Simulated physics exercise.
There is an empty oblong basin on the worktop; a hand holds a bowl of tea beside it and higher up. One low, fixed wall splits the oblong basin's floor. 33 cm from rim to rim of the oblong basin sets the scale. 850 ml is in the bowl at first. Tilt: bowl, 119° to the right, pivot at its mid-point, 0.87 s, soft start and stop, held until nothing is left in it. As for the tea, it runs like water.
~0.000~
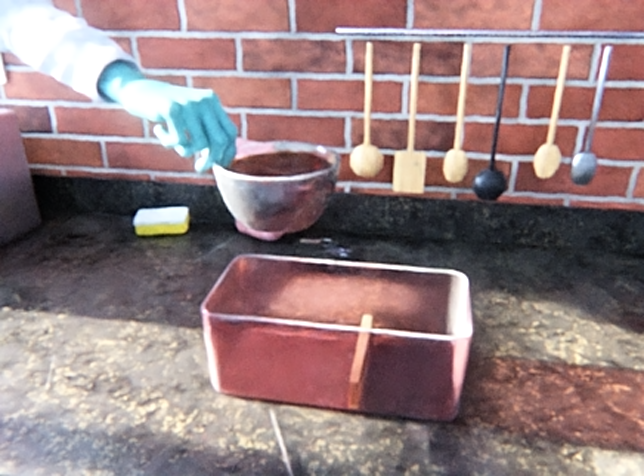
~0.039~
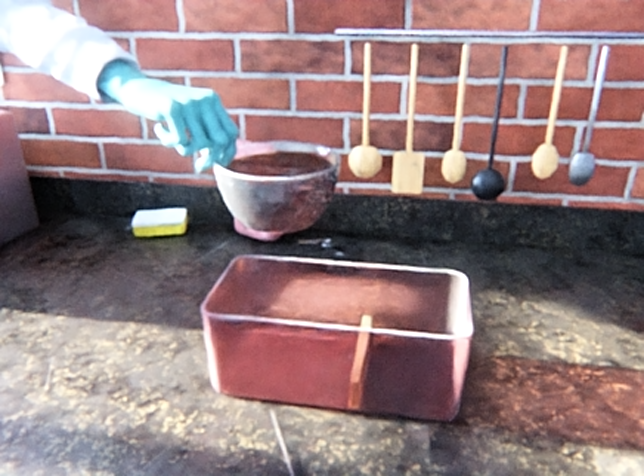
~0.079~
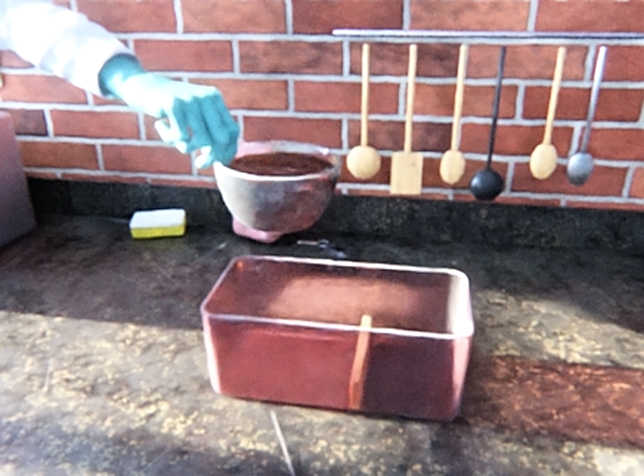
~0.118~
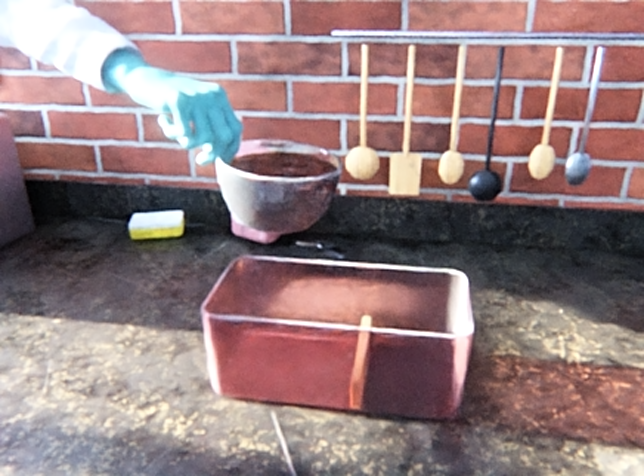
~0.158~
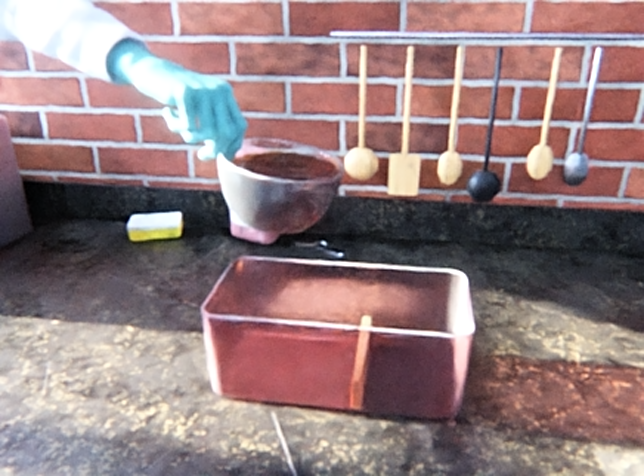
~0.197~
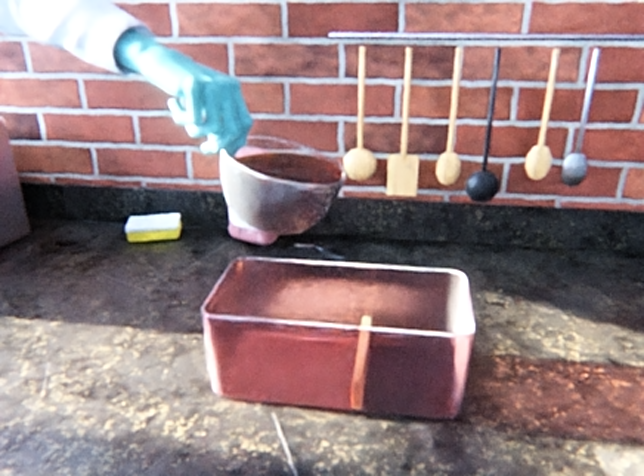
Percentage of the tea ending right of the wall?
68 per cent.
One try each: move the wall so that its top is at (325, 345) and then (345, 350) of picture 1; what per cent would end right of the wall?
I'd say 85 percent on the first go, 75 percent on the next.
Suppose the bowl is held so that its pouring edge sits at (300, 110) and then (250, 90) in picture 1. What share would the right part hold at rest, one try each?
45 in a hundred, followed by 10 in a hundred.
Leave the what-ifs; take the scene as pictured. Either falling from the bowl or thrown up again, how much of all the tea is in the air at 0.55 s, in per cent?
It comes to roughly 42 per cent.
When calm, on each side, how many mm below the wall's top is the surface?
About 36 mm left, about 14 mm right.
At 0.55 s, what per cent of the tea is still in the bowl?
34 %.
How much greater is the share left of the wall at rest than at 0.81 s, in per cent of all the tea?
Around 6 in a hundred.
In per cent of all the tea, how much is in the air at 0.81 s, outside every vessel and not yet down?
Estimate: About 4 in a hundred.
Then, 0.55 s in, the tilt is 83° and 35 per cent is still to pour, 0 is left of the wall and 23 right of it.
Then, 0.81 s in, the tilt is 117° and 0 per cent is still to pour, 25 is left of the wall and 71 right of it.
Then, 1.08 s in, the tilt is 119° and 0 per cent is still to pour, 30 is left of the wall and 68 right of it.
Then, 1.37 s in, the tilt is 119° and 0 per cent is still to pour, 30 is left of the wall and 68 right of it.
Finally, 30 per cent lies left of the wall, 68 right of it and 1 outside.
